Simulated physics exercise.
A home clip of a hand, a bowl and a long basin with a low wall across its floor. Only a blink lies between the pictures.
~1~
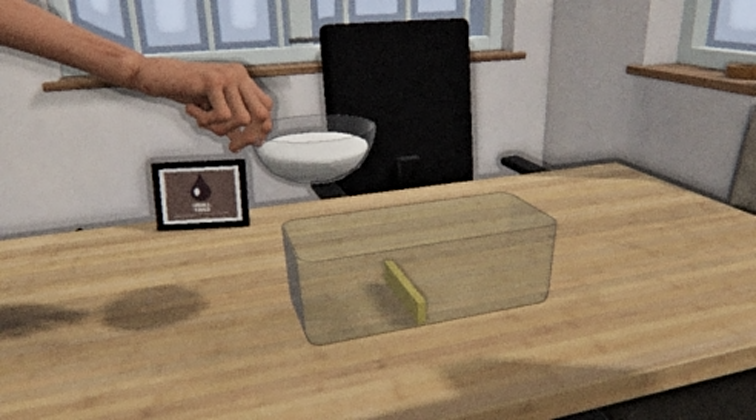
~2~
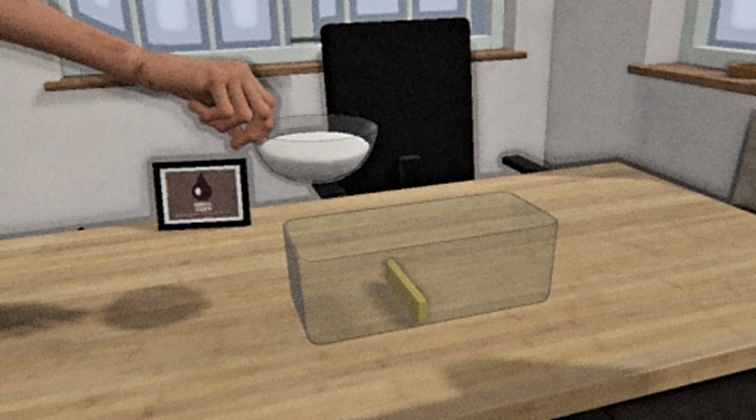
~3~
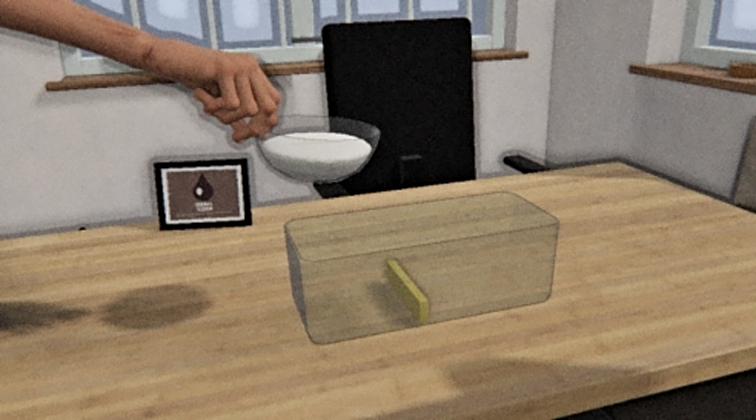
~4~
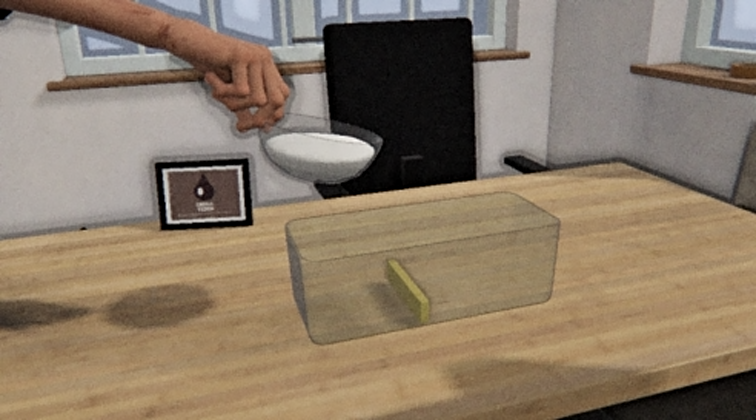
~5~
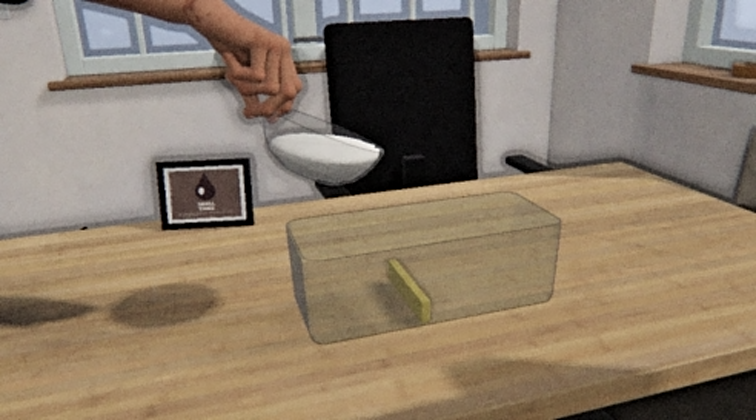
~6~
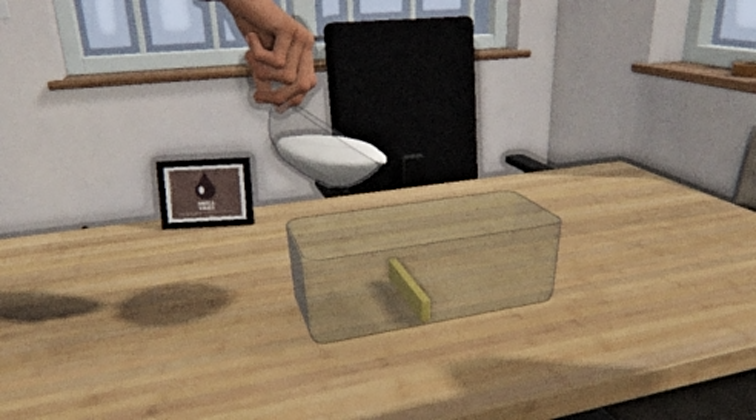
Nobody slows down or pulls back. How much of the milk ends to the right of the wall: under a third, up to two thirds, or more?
The share right of the wall is between a third and two thirds.
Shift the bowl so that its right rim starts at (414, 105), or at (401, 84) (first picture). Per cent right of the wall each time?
About 85 and 80 per cent.
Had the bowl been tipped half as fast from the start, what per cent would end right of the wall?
Roughly 60 in a hundred.
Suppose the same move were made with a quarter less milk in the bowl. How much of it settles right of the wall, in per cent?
It comes to 35 per cent or so.
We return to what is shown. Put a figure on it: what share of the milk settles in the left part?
Some 50 per cent.
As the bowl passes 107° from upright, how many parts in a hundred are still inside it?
It comes to 0 per cent or so.
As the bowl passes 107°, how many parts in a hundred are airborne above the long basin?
Roughly 10 in a hundred.
A moment on, the bowl is tipped right over and 1 per cent is still to pour, 47 is left of the wall and 43 right of it.
Next, the bowl is tipped right over and 0 per cent is still to pour, 51 is left of the wall and 46 right of it.
Then the bowl is tipped right over and 0 per cent is still to pour, 52 is left of the wall and 47 right of it.
Later the bowl is tipped right over and 0 per cent is still to pour, 52 is left of the wall and 46 right of it.
At rest 52 per cent lies left of the wall, 46 right of it and 1 outside.
